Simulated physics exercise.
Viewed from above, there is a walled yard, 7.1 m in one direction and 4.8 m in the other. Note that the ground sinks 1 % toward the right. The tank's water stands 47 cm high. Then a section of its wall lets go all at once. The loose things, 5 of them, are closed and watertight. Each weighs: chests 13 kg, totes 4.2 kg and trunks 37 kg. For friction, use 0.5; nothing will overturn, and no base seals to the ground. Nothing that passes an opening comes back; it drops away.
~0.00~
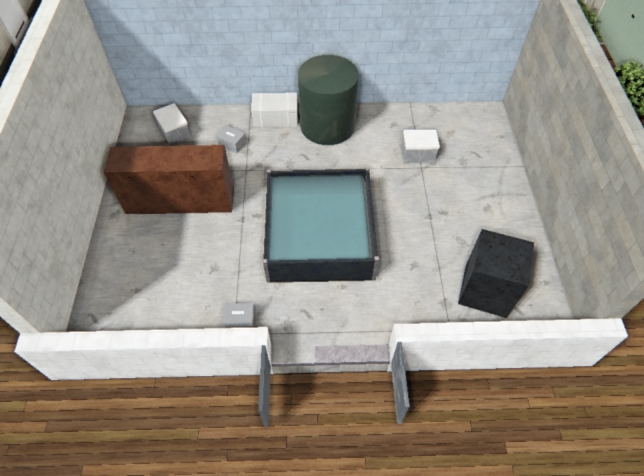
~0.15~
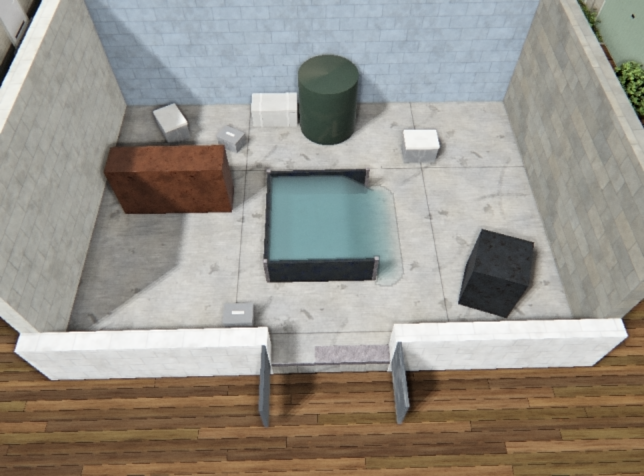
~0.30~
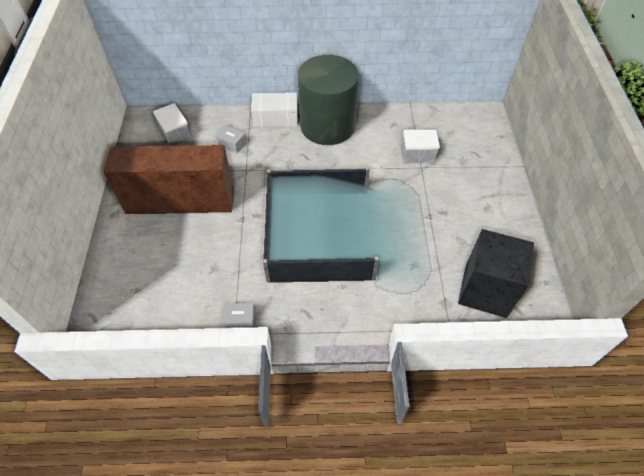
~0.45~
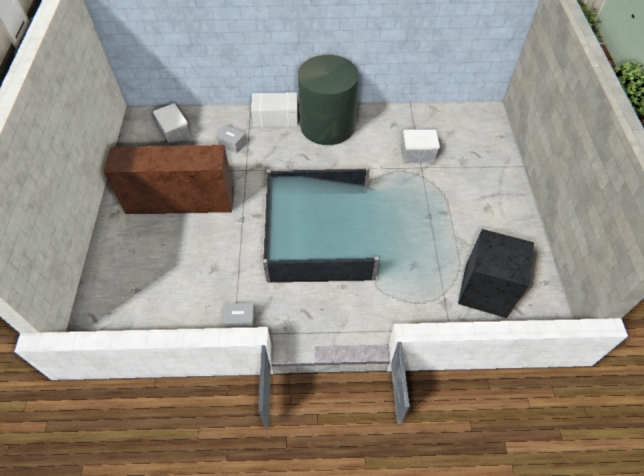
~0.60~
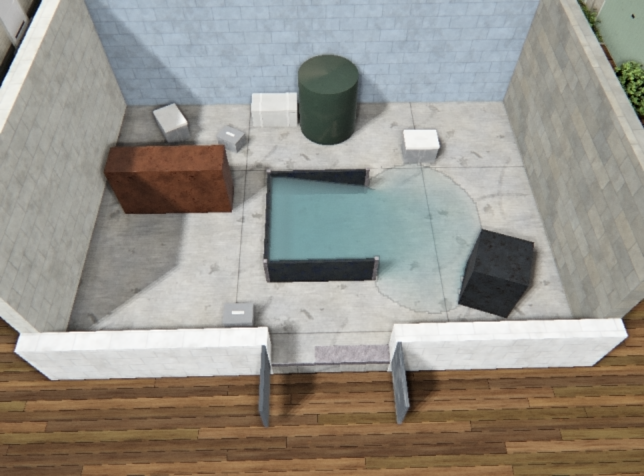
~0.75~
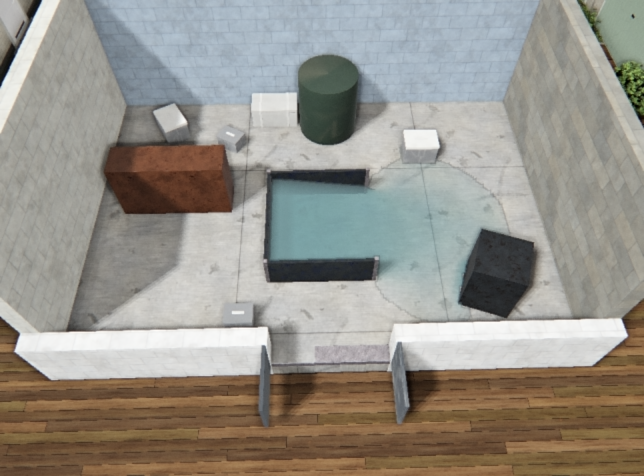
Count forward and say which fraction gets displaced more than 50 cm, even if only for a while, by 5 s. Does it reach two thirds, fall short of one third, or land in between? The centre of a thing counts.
The share is in the bottom band.
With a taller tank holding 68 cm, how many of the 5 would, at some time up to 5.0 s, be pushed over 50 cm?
I count 1 of them in that case.
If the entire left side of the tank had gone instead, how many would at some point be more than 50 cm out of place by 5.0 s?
Then 3 of them would.
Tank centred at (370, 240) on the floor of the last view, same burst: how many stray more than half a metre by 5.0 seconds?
That would give 0.
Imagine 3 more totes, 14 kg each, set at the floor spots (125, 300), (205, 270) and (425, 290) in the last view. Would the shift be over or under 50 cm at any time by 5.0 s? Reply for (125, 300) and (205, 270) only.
First falls shy, then falls shy.
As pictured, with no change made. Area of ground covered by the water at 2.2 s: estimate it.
Wet area: Approx. 13 m2.
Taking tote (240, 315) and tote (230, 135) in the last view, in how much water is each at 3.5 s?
Close to 0 and 0 centimetres.
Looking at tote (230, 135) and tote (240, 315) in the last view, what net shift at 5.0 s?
Object 1: 0 cm. Object 2: 0 cm.
After 1.1 s 0 of 5 are over 50 cm from their spots; 0 afloat.
After 2.2 s 0 of 5 are over 50 cm from their spots; 0 afloat.
After 3.5 s 0 of 5 are over 50 cm from their spots; 0 afloat.
After 5.0 s 0 of 5 are over 50 cm from their spots, and 0 have been at some point; 0 afloat.
